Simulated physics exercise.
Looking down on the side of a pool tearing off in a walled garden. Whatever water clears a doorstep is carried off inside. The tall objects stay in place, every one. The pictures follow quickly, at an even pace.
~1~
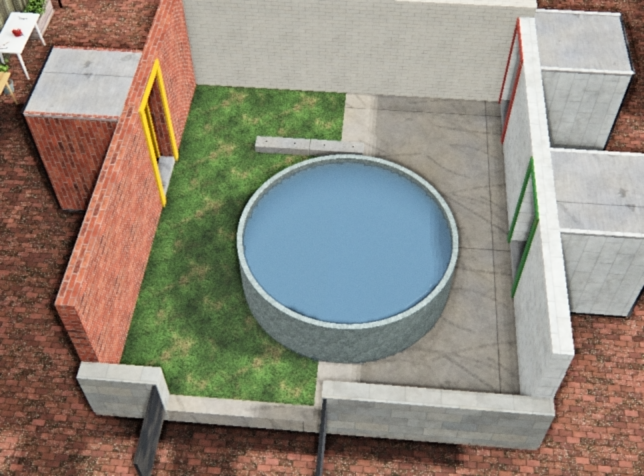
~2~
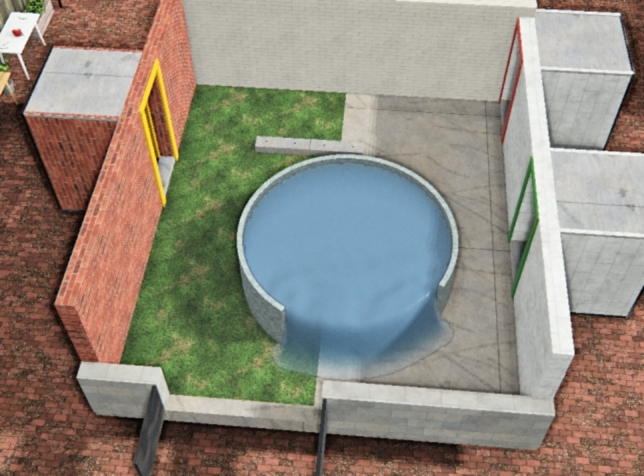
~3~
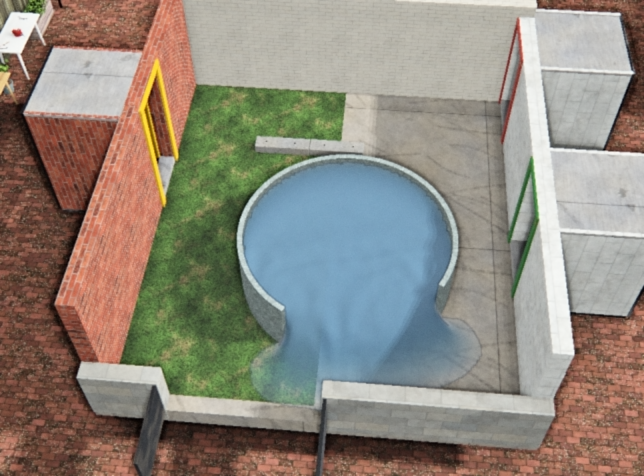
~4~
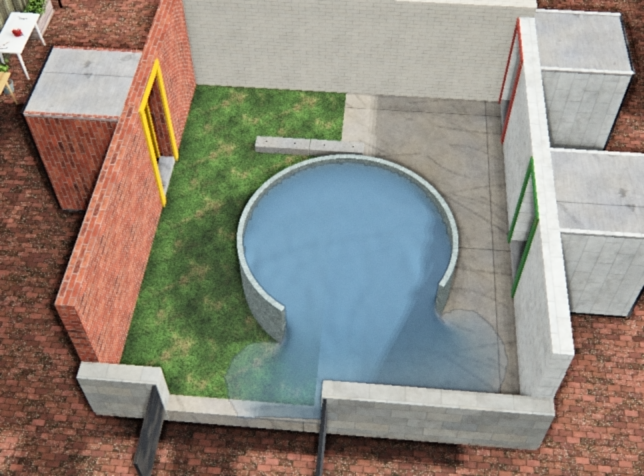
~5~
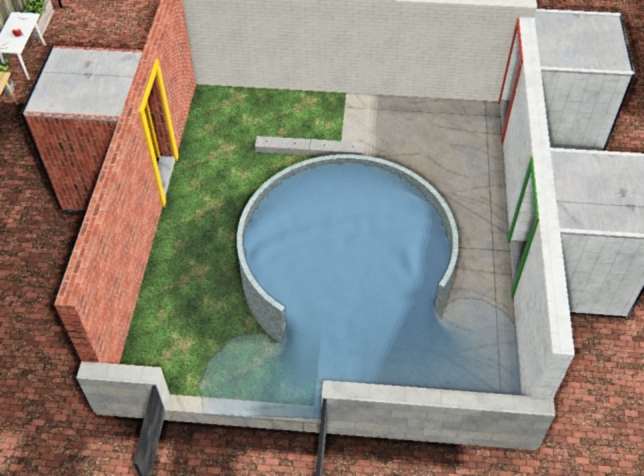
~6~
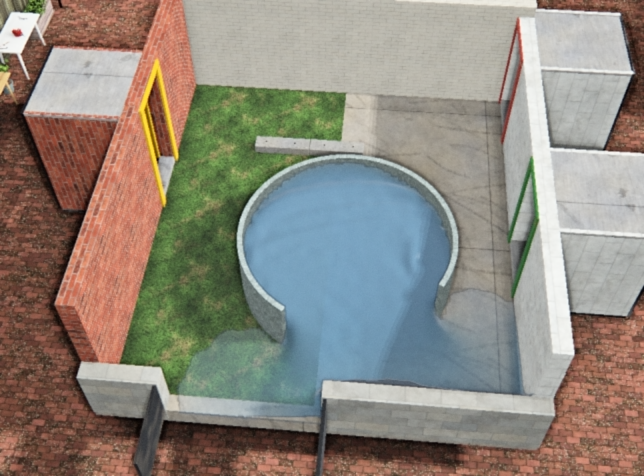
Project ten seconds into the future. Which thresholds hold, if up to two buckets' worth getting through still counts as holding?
The green door does not hold; the red door does not hold; the yellow door holds.
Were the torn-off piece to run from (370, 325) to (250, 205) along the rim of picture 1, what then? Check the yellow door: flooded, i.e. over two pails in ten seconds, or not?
Going through it, yellow comes in lower.
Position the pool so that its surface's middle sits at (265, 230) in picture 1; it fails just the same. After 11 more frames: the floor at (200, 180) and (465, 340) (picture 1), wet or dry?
I'd say spared for the first and watered for the second.
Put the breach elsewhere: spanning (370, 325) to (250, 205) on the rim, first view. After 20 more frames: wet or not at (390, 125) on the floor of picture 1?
There: Clear.
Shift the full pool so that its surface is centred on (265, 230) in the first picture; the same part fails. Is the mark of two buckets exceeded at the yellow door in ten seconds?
As I see it, the yellow one remains within bounds.
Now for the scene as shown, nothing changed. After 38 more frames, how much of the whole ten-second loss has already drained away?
It would be around 80 %.
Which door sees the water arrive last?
I'd go with the yellow-painted one.
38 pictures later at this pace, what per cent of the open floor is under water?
Estimate: Near 90 %.
A moment on, water covers 20 % of the floor; the green door wet at the sill, nothing in, the red door not reached, the yellow door not reached.
Next, water covers 35 % of the floor; the green door under two buckets in, the red door not reached, the yellow door not reached.
Then, water covers 60 % of the floor; the green door over two buckets in, the red door under two buckets in, the yellow door not reached.
Later, water covers 90 % of the floor; the green door over two buckets in, the red door far over two buckets in, the yellow door wet at the sill, nothing in.
In the end, water covers 95 % of the floor; the green door over two buckets in, the red door far over two buckets in, the yellow door wet at the sill, nothing in.
